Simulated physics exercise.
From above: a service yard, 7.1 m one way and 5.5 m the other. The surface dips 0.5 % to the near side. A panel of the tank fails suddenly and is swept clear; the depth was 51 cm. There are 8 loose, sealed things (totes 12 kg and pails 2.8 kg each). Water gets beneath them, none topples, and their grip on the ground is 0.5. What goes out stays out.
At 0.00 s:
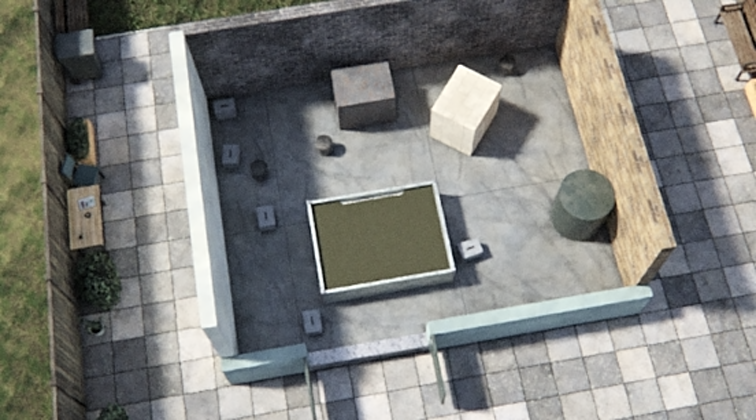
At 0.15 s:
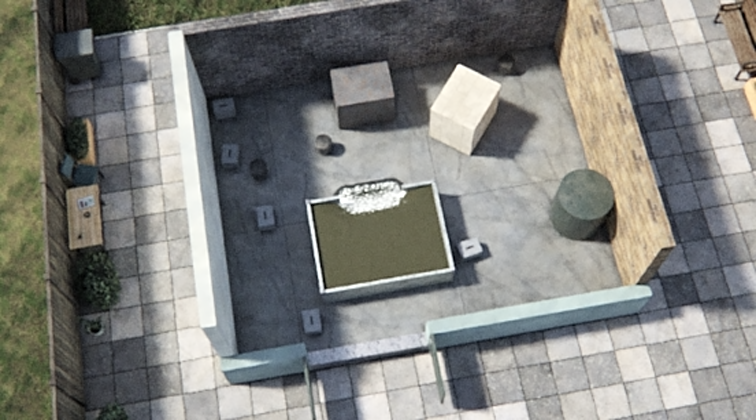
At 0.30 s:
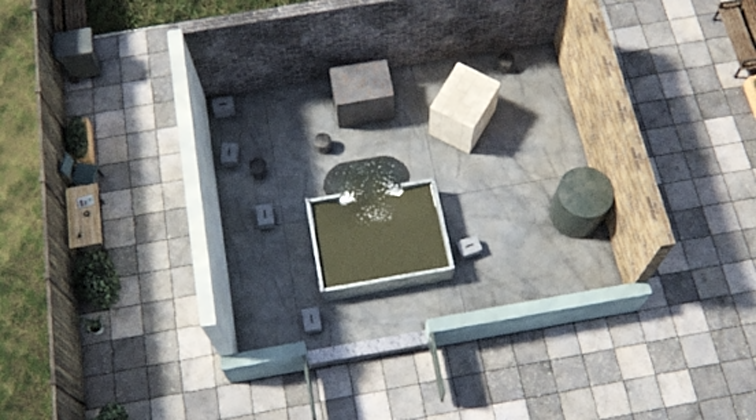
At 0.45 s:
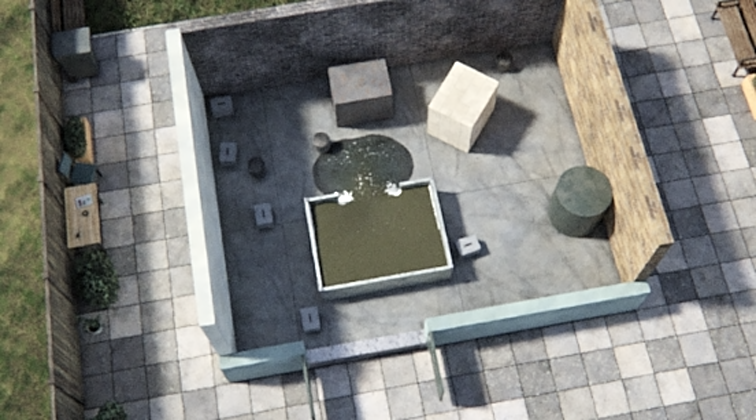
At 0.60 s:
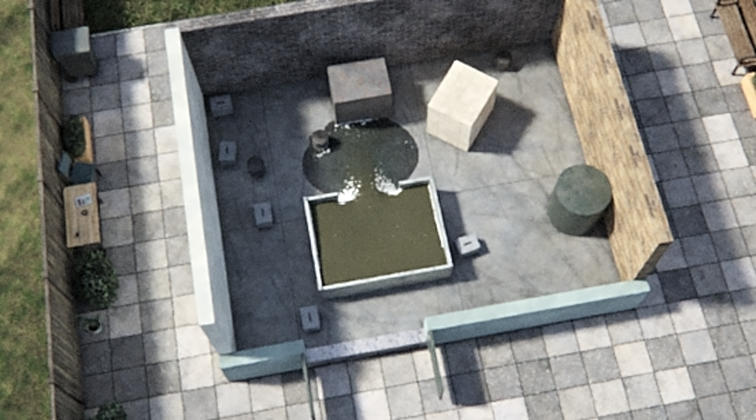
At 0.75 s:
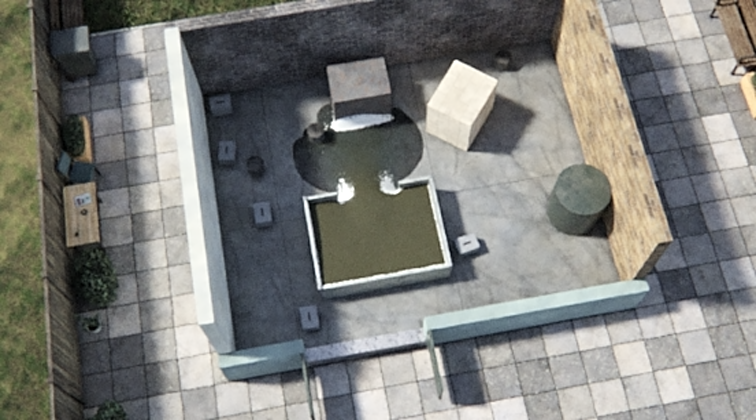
A rectangular tank of murky green water in a walled yard burst through its far side, and a dark puddle spread across the grey floor, surrounding a small pail and reaching a grey block.
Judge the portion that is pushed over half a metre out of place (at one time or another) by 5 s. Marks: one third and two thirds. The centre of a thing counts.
It is from one to two thirds.
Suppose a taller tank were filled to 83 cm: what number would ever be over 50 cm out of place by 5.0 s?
Then 5.
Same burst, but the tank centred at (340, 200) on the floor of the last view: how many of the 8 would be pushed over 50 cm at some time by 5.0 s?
Then 6.
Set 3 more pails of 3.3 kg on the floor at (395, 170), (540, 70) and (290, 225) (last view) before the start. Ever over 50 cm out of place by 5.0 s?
In that order: More, past it, short of it.
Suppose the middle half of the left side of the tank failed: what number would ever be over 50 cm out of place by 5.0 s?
In that case 5 of them.
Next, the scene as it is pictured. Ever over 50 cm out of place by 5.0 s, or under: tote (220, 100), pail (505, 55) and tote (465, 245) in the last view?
In turn: More, more, short of it.
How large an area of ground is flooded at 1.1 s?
Roughly 9.0 m2.
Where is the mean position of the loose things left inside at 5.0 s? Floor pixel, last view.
Near (327, 201).
After 1.1 s 1 of 8 are over 50 cm from their spots; 0 afloat.
After 2.2 s 1 of 8 are over 50 cm from their spots; 1 afloat.
After 3.5 s 3 of 8 are over 50 cm from their spots; 2 afloat.
After 5.0 s 5 of 8 are over 50 cm from their spots, and 5 have been at some point; 2 afloat.
